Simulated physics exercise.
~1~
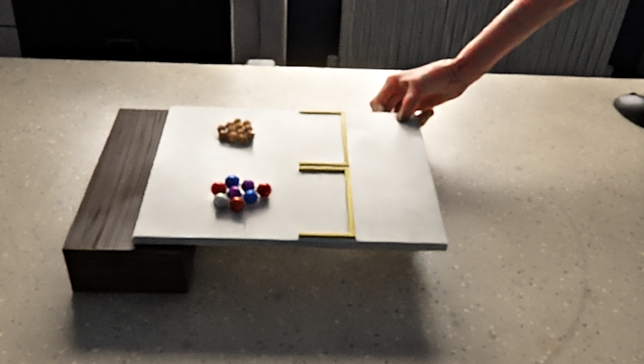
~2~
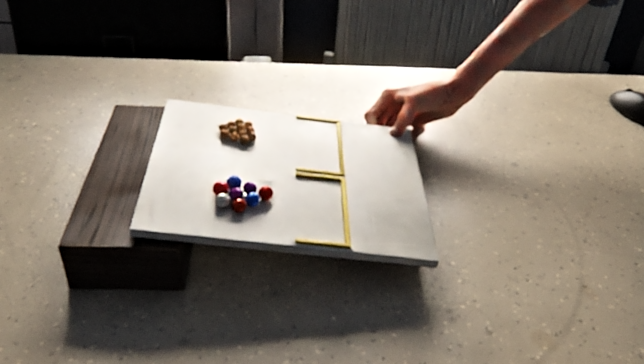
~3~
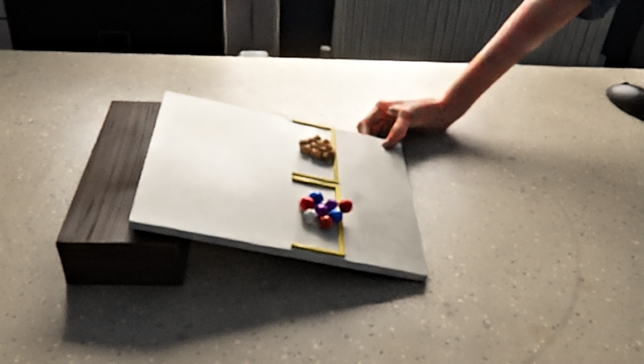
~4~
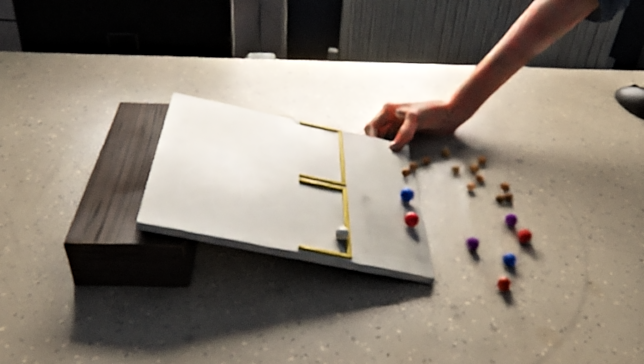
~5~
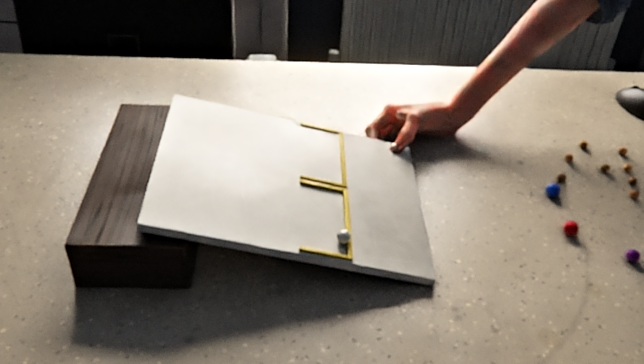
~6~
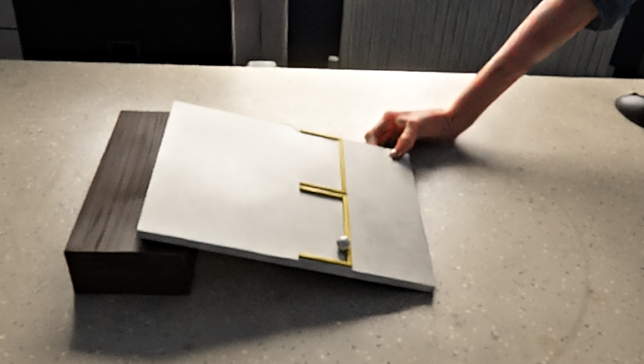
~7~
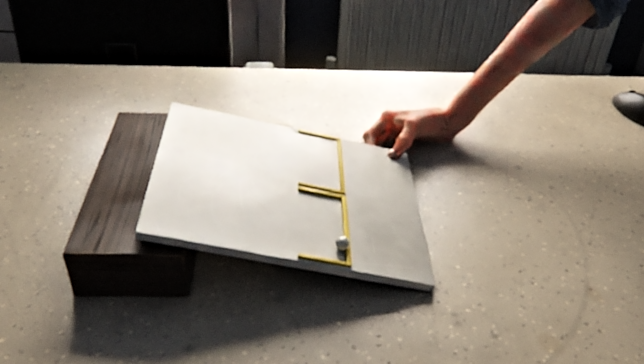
On a speckled pale countertop, seen from slightly above by a gently swaying camera, a white board rests at its left end on a dark wooden block while a hand holds its far right corner. A cluster of small brown pieces sits toward the back, with red, blue, purple and white balls nearer the front, and yellow strips stand to their right. The hand lowers the right end to the counter, and both groups slide right into the strips. Nearly everything passes over and scatters across the counter, rolling out of view. One whitish ball stays against the nearer strip as the hand remains on the tilted board.
